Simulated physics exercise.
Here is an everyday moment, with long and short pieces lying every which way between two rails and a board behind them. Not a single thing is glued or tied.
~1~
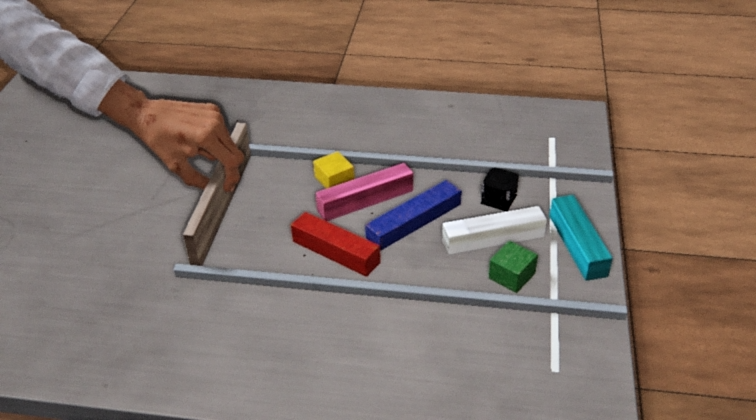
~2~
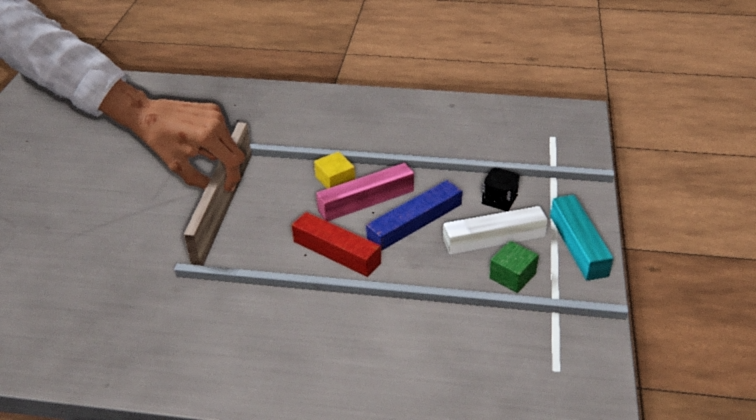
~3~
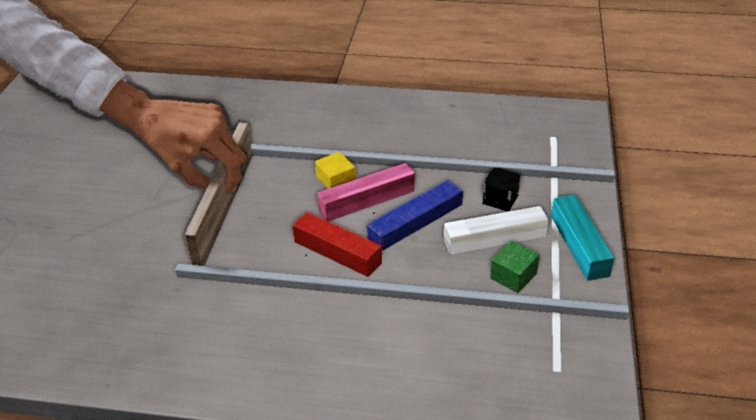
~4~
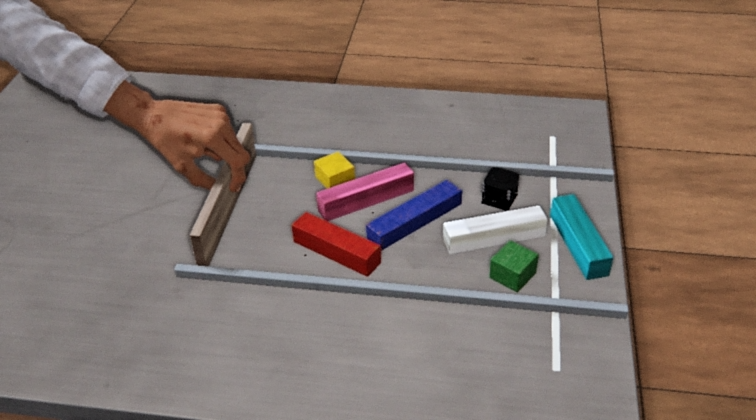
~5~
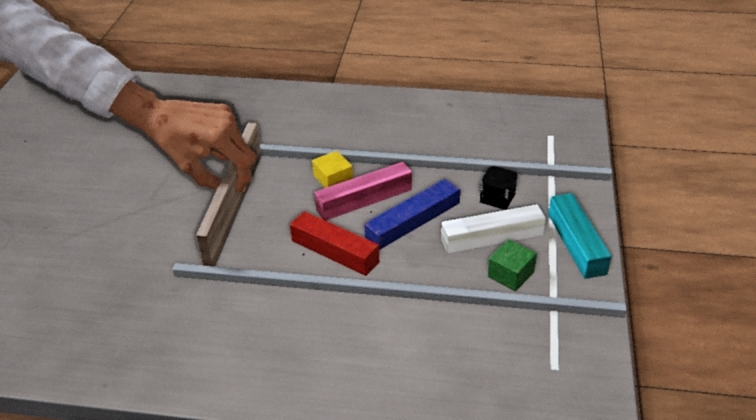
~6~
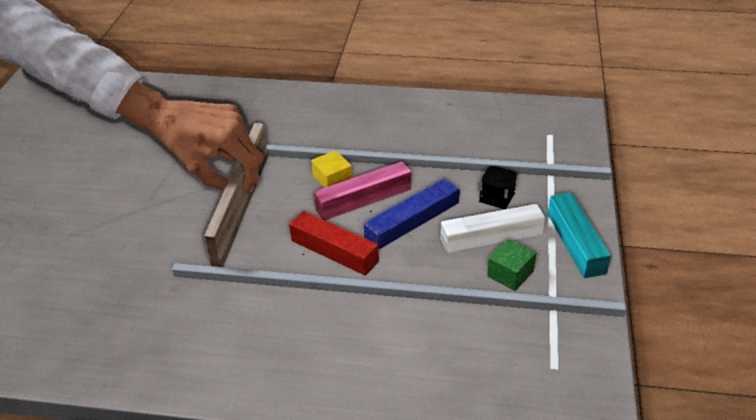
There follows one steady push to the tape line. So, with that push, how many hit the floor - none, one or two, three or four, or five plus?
I'd say three or four.
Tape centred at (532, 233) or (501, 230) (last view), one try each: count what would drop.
Counts: 2, 1.
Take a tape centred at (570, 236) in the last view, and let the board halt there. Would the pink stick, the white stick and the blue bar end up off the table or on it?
Well, the pink stick stays where it is, the white stick comes off, and the blue bar? It comes off.
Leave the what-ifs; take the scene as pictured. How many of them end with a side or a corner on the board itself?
3.
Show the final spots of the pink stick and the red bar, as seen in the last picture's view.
The pink stick finishes at (589, 208); the red bar finishes at (601, 273).
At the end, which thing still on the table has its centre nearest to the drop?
The one out in front is the blue bar.
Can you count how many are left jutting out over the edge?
That would be 3.
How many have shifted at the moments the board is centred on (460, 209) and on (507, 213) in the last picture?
At the first spot the count is 8, and at the second it is 8.
Early on, none off yet; turquoise stick at rest near (578, 234); green block at rest near (512, 264); black case at rest near (498, 187).
A while later, none off yet; turquoise stick at rest near (578, 234); green block moving near (515, 263); black case travelled about its own width near (532, 188).
Further along, none off yet; turquoise stick travelled a little near (629, 237); green block travelled well along near (584, 259); black case travelled well along near (614, 194).
Finally, the number that fall off is three or four; lost, white stick, black case, green block and turquoise stick.
